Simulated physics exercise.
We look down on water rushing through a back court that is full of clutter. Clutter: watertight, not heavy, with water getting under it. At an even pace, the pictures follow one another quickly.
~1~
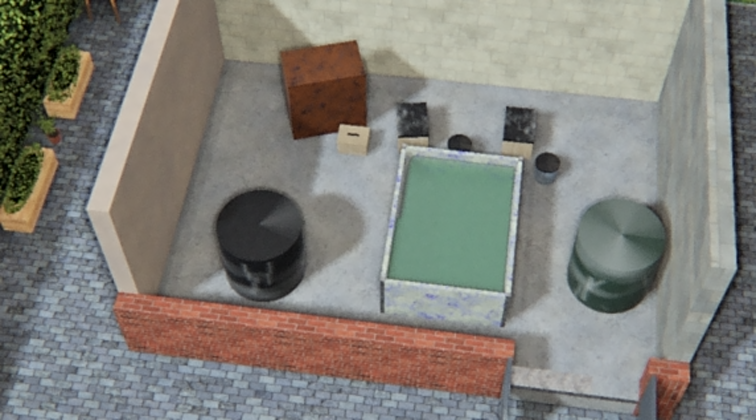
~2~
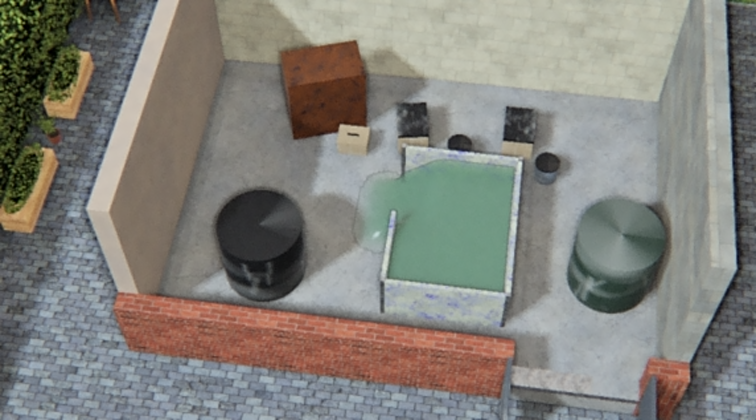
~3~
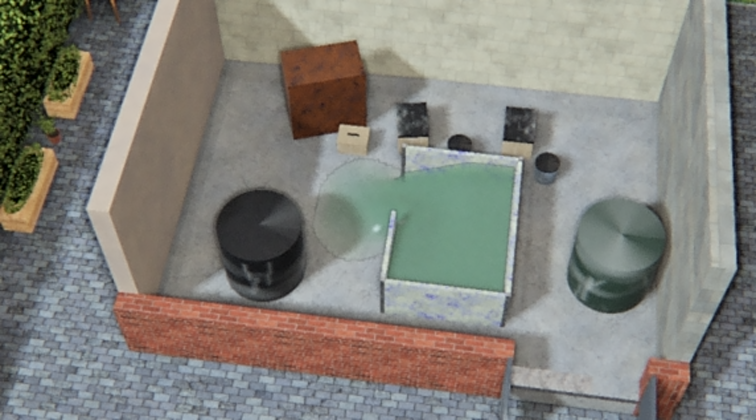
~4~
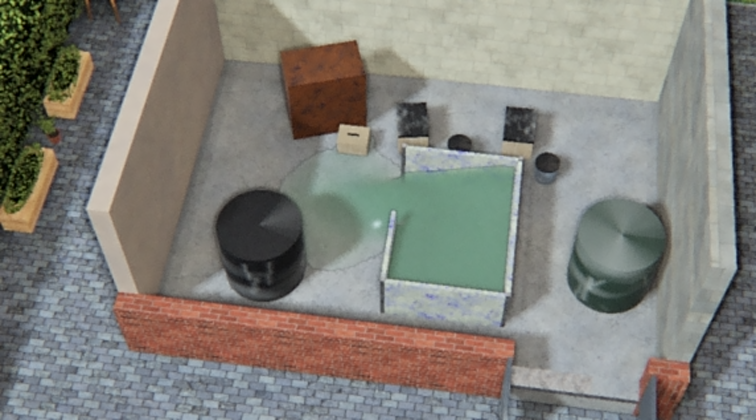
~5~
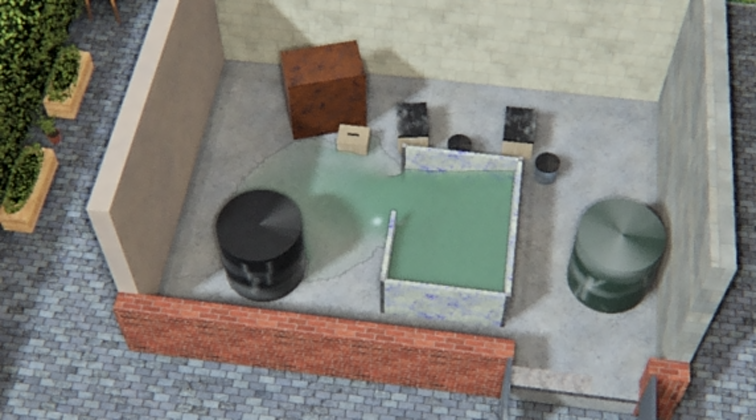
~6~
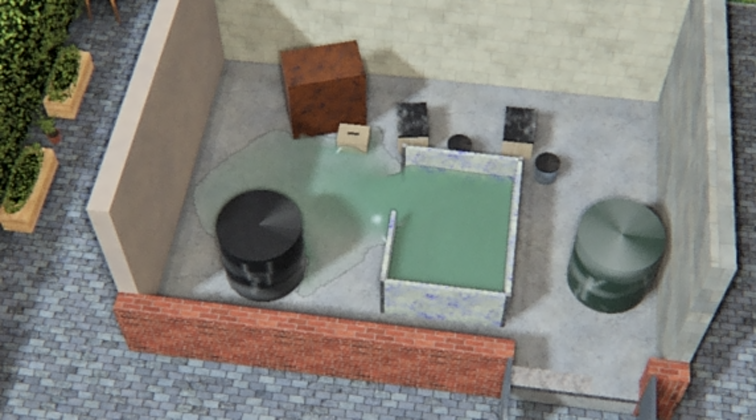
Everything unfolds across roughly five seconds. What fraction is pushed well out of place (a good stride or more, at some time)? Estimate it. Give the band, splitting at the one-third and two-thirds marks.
That share lands between a third and two thirds.
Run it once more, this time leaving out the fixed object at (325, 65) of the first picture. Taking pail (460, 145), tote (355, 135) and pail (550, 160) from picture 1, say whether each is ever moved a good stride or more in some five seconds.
So, in sequence: Did travel that far, then did travel that far, then did not travel far.
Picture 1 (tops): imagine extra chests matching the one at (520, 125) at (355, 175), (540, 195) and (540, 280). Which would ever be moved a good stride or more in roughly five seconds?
Item by item: Goes the distance, remains in place, remains in place.
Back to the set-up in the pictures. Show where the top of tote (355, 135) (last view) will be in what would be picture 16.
Near (388, 119).
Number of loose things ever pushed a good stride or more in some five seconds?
I make it 2.
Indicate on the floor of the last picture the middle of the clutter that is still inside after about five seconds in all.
(486, 155).
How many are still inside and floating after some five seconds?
Tally at that point: 2.
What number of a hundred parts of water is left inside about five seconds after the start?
Roughly 100 in a hundred.
A moment on, 0 of 5 are well off their spots; 0 afloat.
Next, 1 of 5 are well off their spots; 0 afloat.
Later, 1 of 5 are well off their spots; 1 afloat.
In the end, 2 of 5 are well off their spots, and 2 have been at some point; 2 afloat.
